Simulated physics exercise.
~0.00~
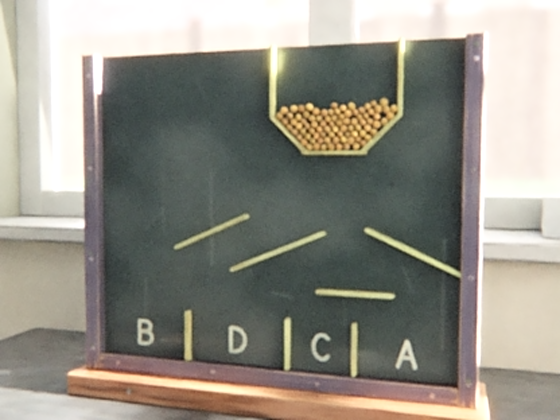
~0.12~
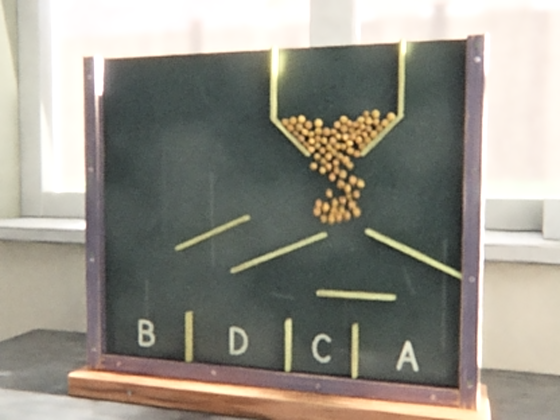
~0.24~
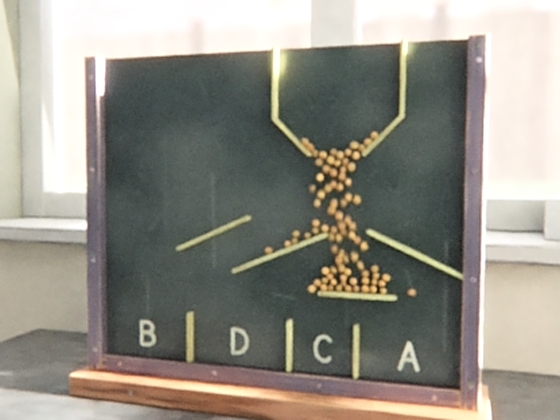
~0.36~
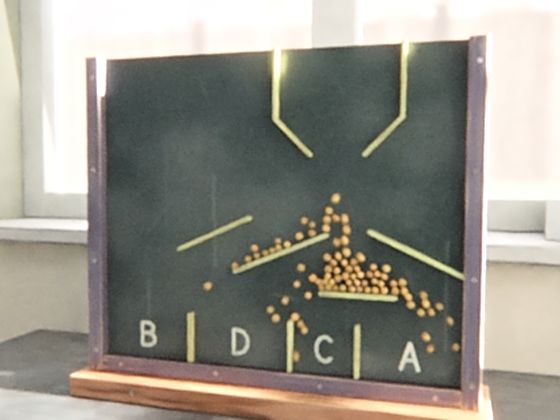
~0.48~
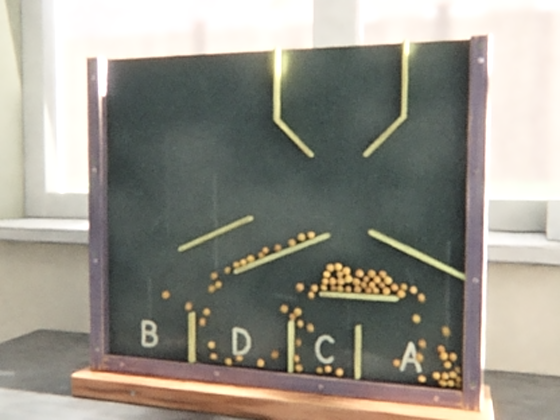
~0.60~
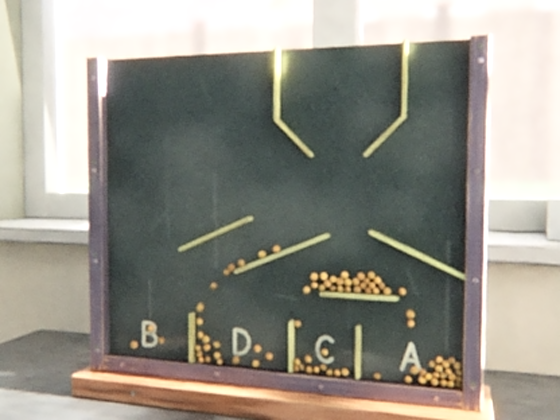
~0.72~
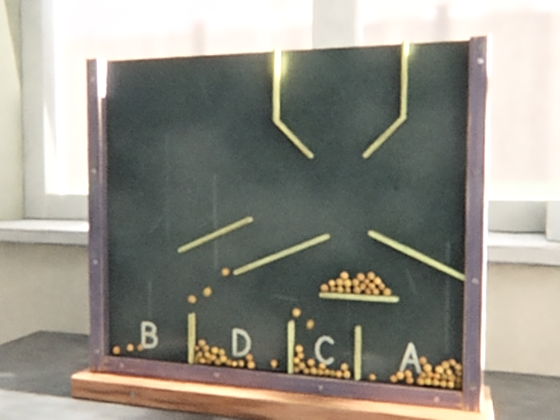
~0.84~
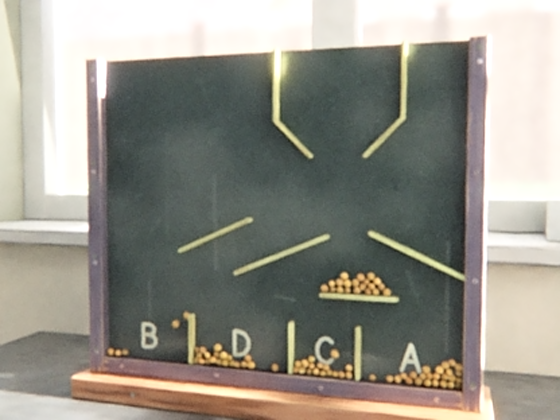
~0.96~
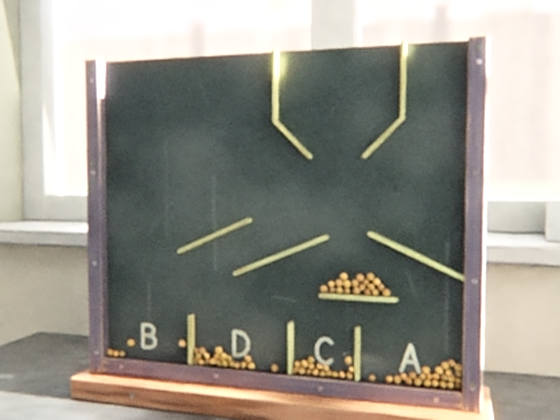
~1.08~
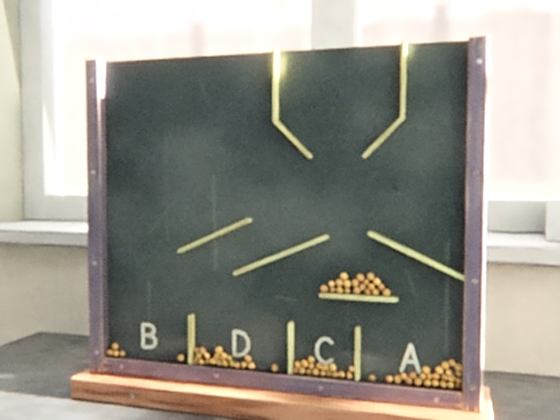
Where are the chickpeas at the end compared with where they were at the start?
At the start they are all packed in the hopper near the top of the board. By the end the hopper is empty and they lie in the lettered bins along the bottom, with a small heap left on the flat ledge.
